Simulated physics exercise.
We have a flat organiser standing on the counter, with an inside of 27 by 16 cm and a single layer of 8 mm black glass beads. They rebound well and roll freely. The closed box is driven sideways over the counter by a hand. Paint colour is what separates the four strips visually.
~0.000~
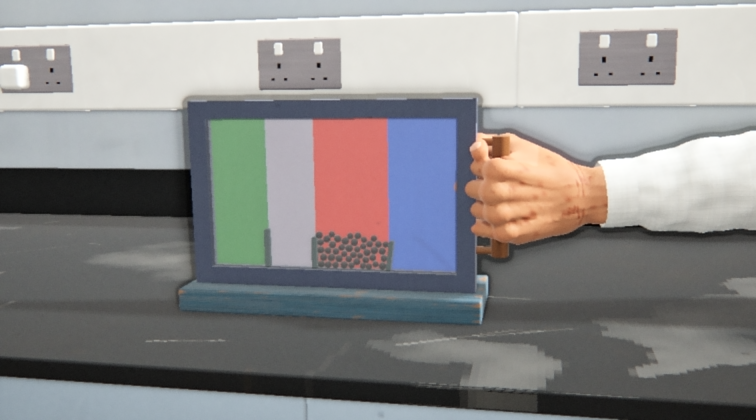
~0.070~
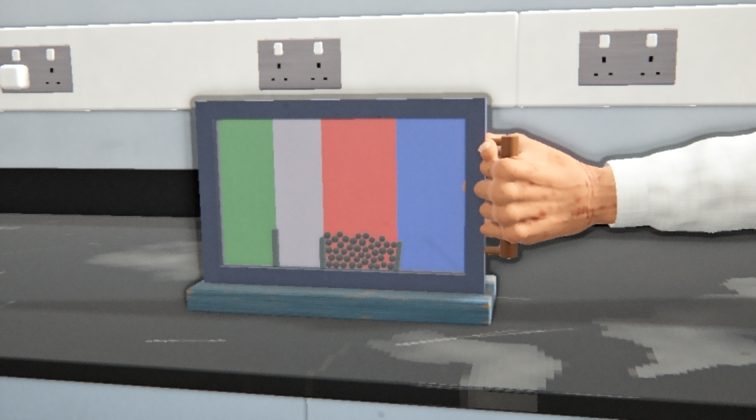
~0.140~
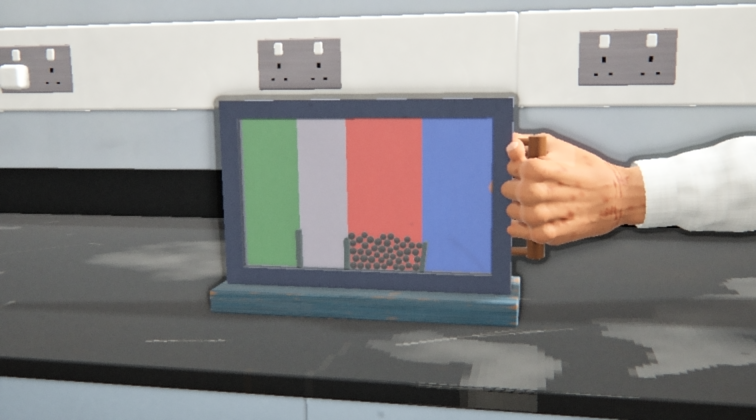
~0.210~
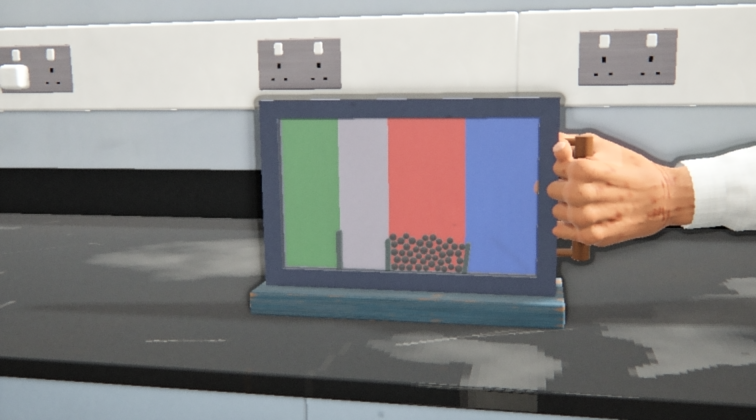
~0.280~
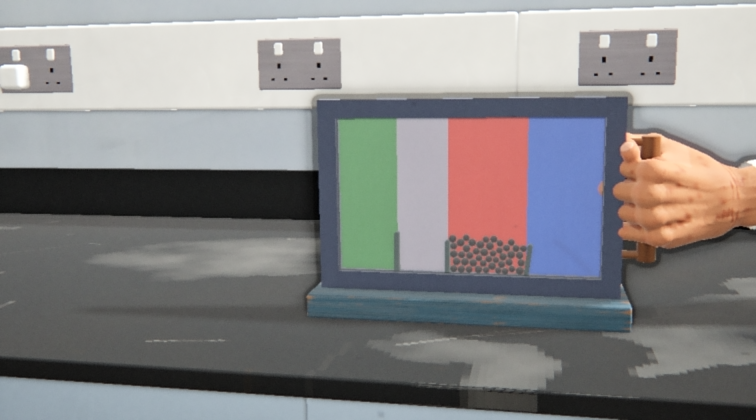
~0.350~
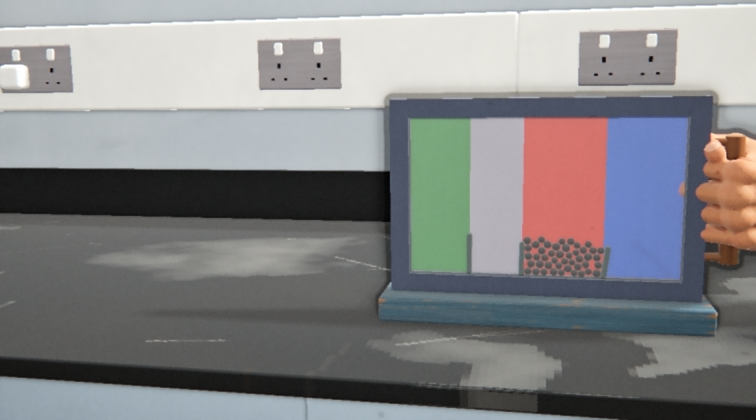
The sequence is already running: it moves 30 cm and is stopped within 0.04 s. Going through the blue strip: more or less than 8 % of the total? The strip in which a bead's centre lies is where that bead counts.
Blue: More than 8 %.
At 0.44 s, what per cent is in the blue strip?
Roughly 0 per cent of it.
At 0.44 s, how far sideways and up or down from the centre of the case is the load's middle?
Position estimate: Right 3 cm, below 6 cm.
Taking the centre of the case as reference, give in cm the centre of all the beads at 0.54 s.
The middle sits around 4 cm right and 6 cm below.
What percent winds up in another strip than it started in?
Roughly 20 per cent.
After 0.44 s, it is 30 cm to the right; the beads' middle is 3 cm right of and 6 cm below the centre; red 100 %.
After 0.54 s, it is 30 cm to the right; the beads' middle is 4 cm right of and 6 cm below the centre; red 80 %, blue 20 %.
After 0.69 s, it is 30 cm to the right; the beads' middle is 4 cm right of and 7 cm below the centre; red 80 %, blue 20 %.
All still by 1.5 s, it is 30 cm to the right; red 80 %, blue 20 %, green 0 %, grey 0 %.
